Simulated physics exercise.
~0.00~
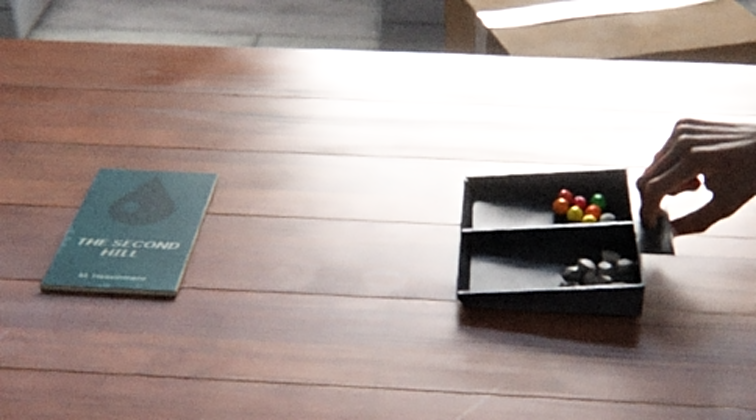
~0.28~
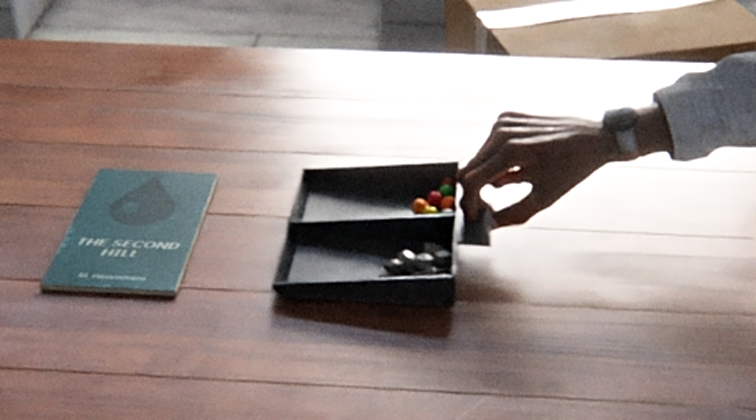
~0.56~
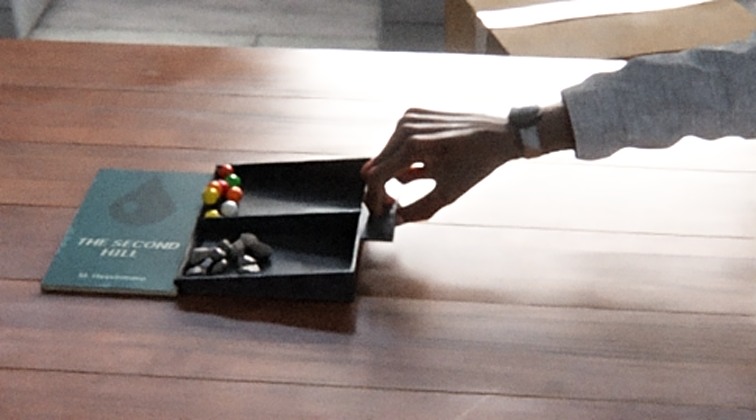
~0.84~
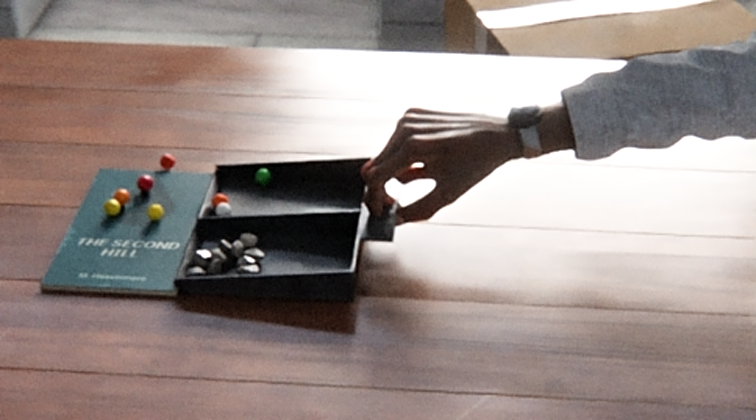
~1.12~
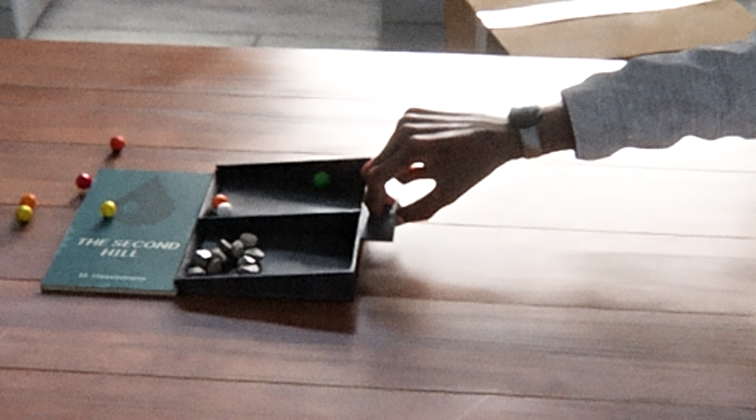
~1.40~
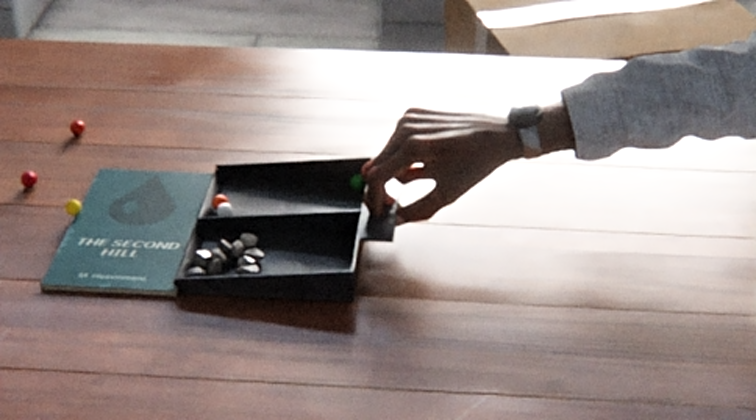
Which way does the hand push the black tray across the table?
The hand pushes the tray to the left, towards the thin book.
